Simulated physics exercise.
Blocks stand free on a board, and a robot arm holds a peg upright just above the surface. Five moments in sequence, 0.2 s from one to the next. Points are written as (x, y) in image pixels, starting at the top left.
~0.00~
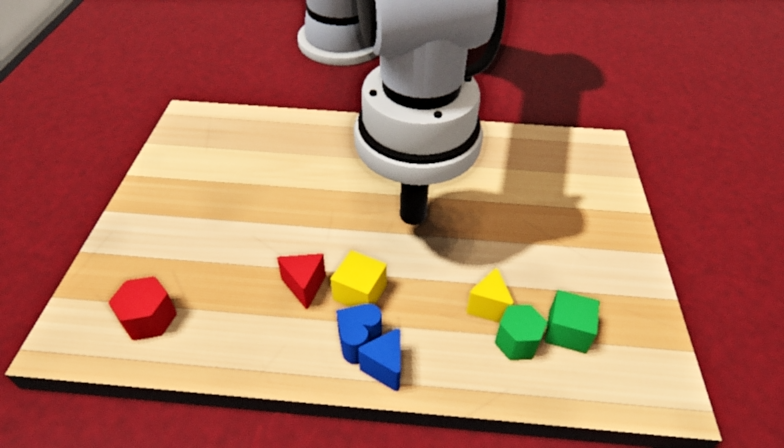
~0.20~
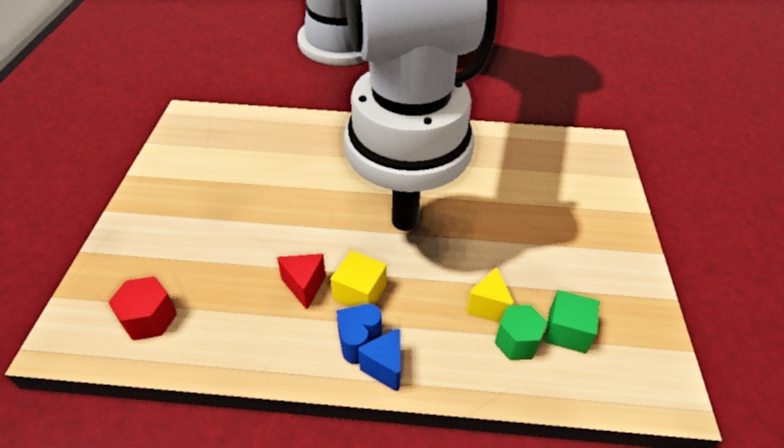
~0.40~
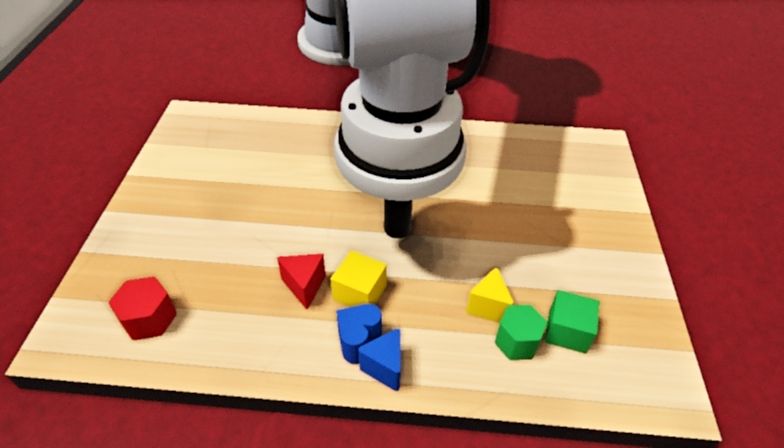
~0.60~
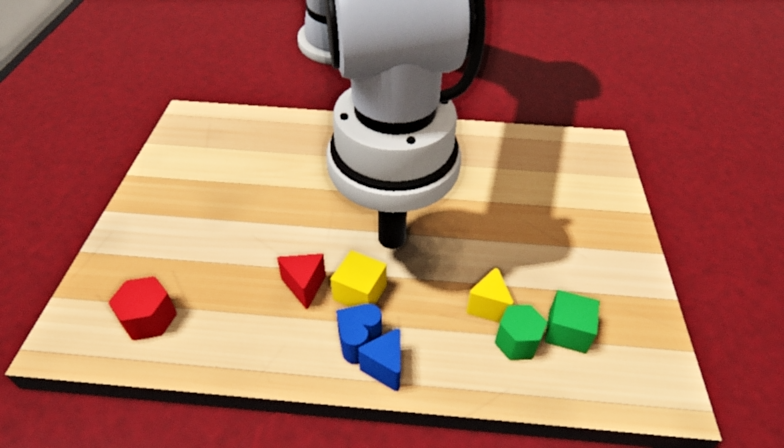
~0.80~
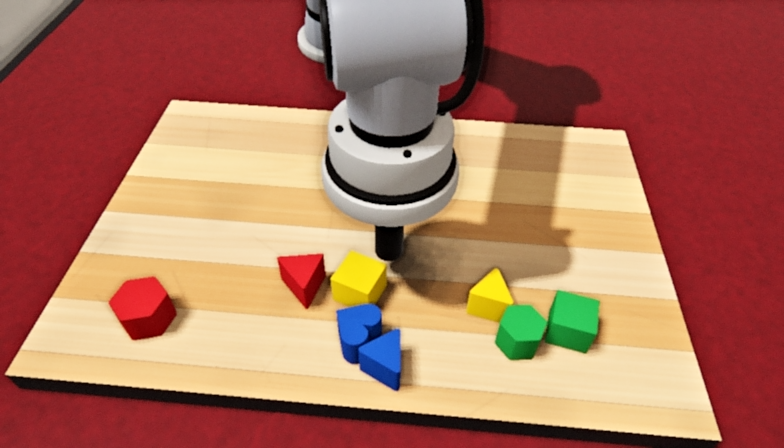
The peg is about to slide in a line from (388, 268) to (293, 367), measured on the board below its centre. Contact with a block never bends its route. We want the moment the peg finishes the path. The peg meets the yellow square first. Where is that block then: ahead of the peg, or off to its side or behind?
The peg passes it.
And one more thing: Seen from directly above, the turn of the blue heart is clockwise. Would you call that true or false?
That statement is not accurate.
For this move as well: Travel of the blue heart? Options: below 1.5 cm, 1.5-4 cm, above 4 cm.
Displaced less than 1.5 cm.
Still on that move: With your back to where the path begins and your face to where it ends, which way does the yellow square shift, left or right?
Answer: Right.
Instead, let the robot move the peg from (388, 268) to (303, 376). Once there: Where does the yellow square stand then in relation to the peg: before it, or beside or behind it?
At the end of the path, the peg has already lost the yellow square, which lies beside or behind it.
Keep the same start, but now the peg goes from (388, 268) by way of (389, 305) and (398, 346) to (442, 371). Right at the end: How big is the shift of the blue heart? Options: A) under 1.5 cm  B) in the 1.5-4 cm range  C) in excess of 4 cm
The correct letter is A.
On the path given first. One third of the way, peg at (358, 283); yellow square at (327, 295), turned 25° clockwise.
Two thirds of the way, peg at (325, 316); blue heart at (353, 328), turned 30° anticlockwise; yellow square at (286, 319), turned 50° clockwise.
At the end, peg at (290, 353); red triangle in place; blue heart at (350, 330), turned 40° anticlockwise; yellow square at (255, 332), turned 90° clockwise.
